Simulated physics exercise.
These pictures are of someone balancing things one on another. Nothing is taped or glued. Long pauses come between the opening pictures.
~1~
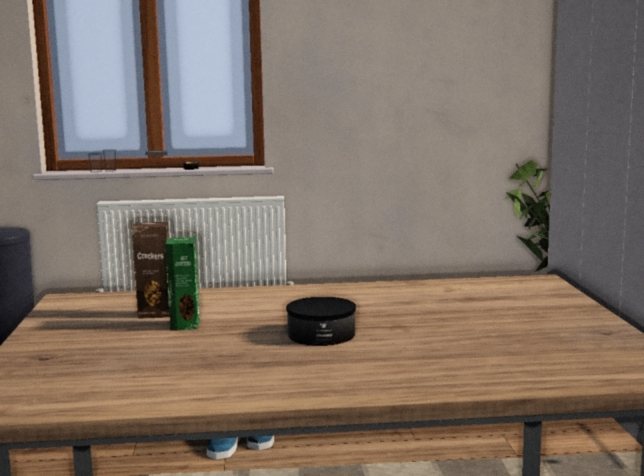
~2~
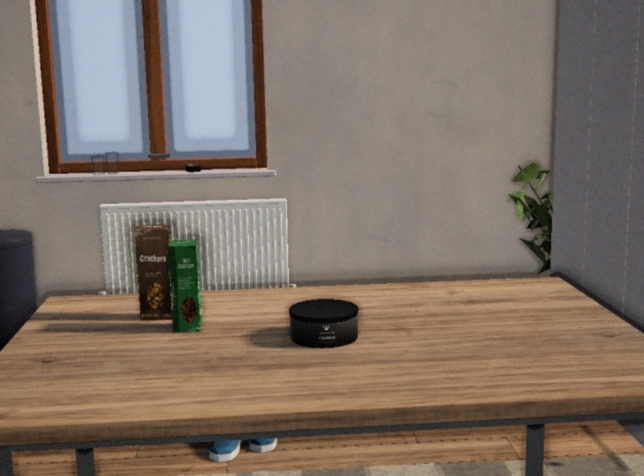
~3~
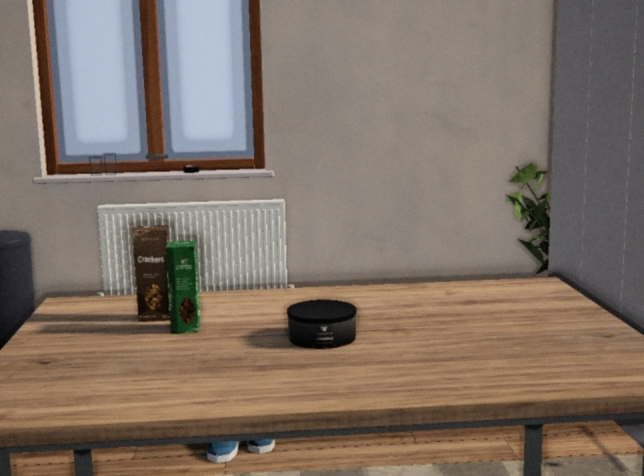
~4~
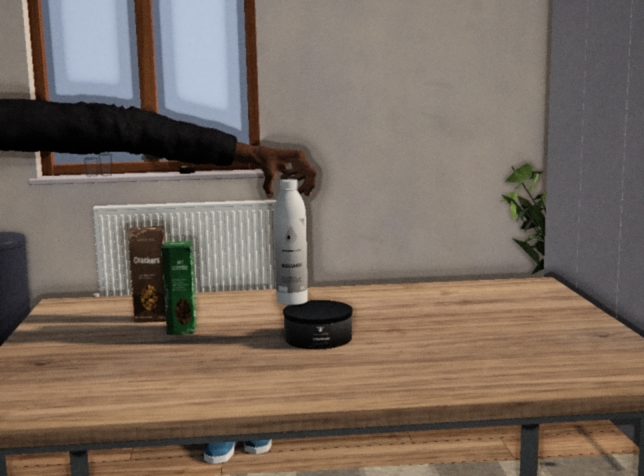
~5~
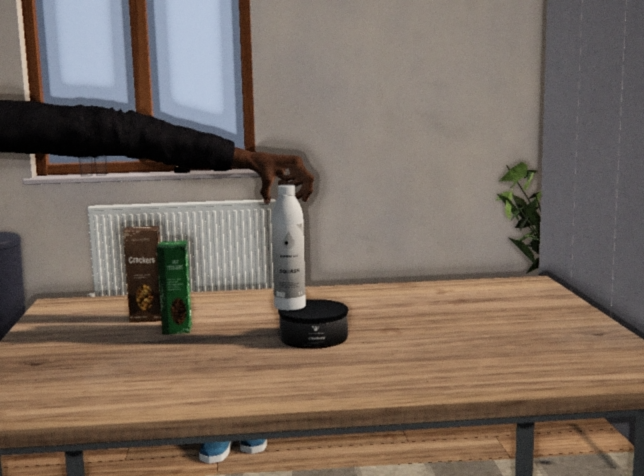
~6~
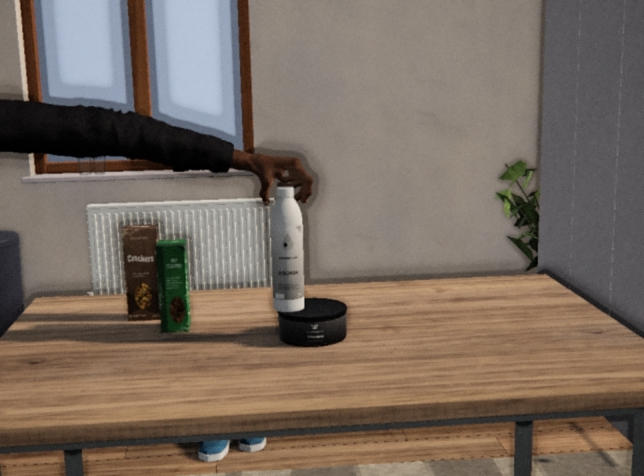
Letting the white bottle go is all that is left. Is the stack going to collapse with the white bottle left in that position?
No, it remains standing.
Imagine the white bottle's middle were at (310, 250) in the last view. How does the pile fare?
The pile remains standing.
Then, 0.70 s later than the last frame, all is still.
Then, 1.60 s later than the last frame, white bottle resting near (287, 249).
When it is over, all 4 as before. End places, in pixels of the last picture, white bottle near (287, 249). The pile holds.
